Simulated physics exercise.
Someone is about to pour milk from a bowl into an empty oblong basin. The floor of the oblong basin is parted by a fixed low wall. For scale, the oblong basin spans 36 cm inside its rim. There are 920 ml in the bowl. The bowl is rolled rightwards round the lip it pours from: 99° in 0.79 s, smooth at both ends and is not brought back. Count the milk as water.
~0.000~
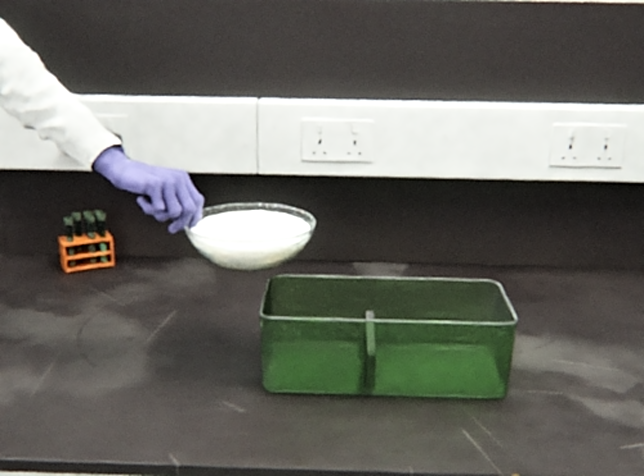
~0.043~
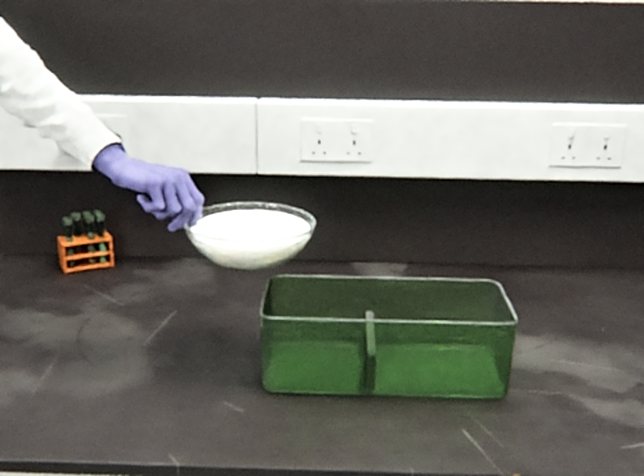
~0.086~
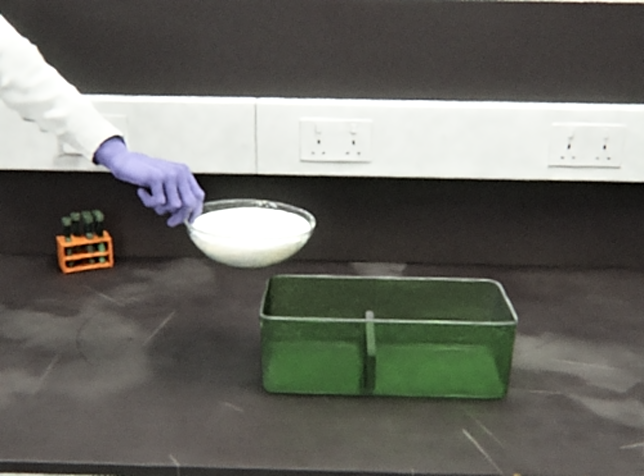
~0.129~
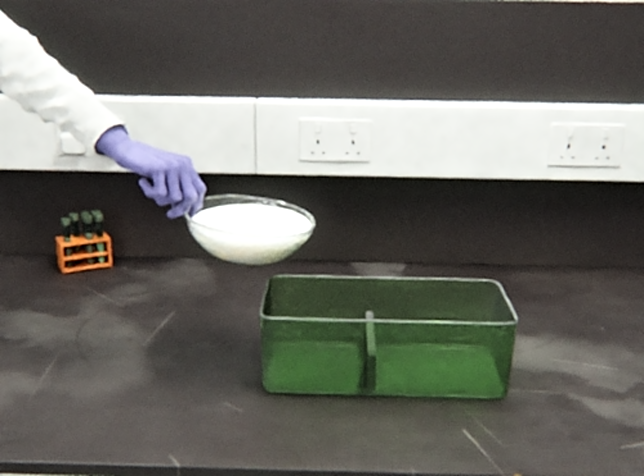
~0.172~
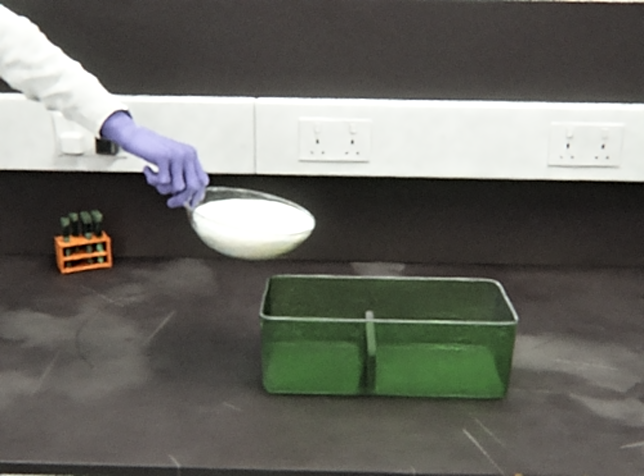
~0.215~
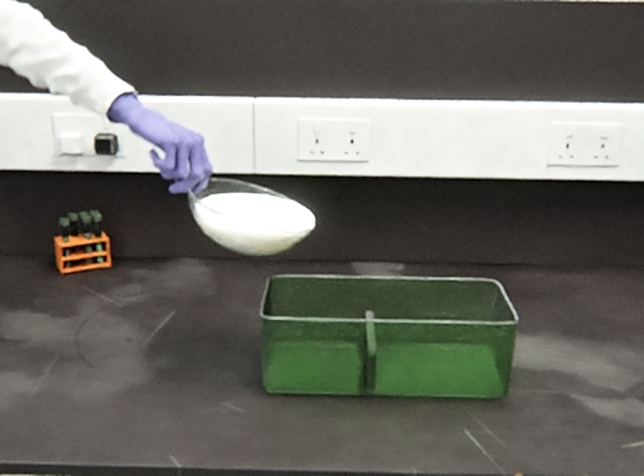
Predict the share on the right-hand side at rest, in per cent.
The far part has some 82 per cent.
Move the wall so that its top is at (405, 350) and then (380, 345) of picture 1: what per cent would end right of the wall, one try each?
First 40, then 75 per cent.
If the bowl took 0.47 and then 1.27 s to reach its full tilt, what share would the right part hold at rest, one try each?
First 70, then 80 per cent.
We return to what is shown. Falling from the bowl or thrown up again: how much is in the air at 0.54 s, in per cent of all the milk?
About 58 per cent.
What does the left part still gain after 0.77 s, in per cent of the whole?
Some 4 per cent.
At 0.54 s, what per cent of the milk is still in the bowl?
Near 24 in a hundred.
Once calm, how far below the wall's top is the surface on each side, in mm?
Left about 56 mm, right about 36 mm.
After 0.54 s the tilt is 76° and 25 per cent is still to pour, 8 is left of the wall and 9 right of it.
After 0.77 s the tilt is 99° and 0 per cent is still to pour, 12 is left of the wall and 84 right of it.
After 1.02 s the tilt is 99° and 0 per cent is still to pour, 16 is left of the wall and 82 right of it.
After 1.29 s the tilt is 99° and 0 per cent is still to pour, 16 is left of the wall and 82 right of it.
In the end 16 per cent lies left of the wall, 82 right of it and 2 outside.
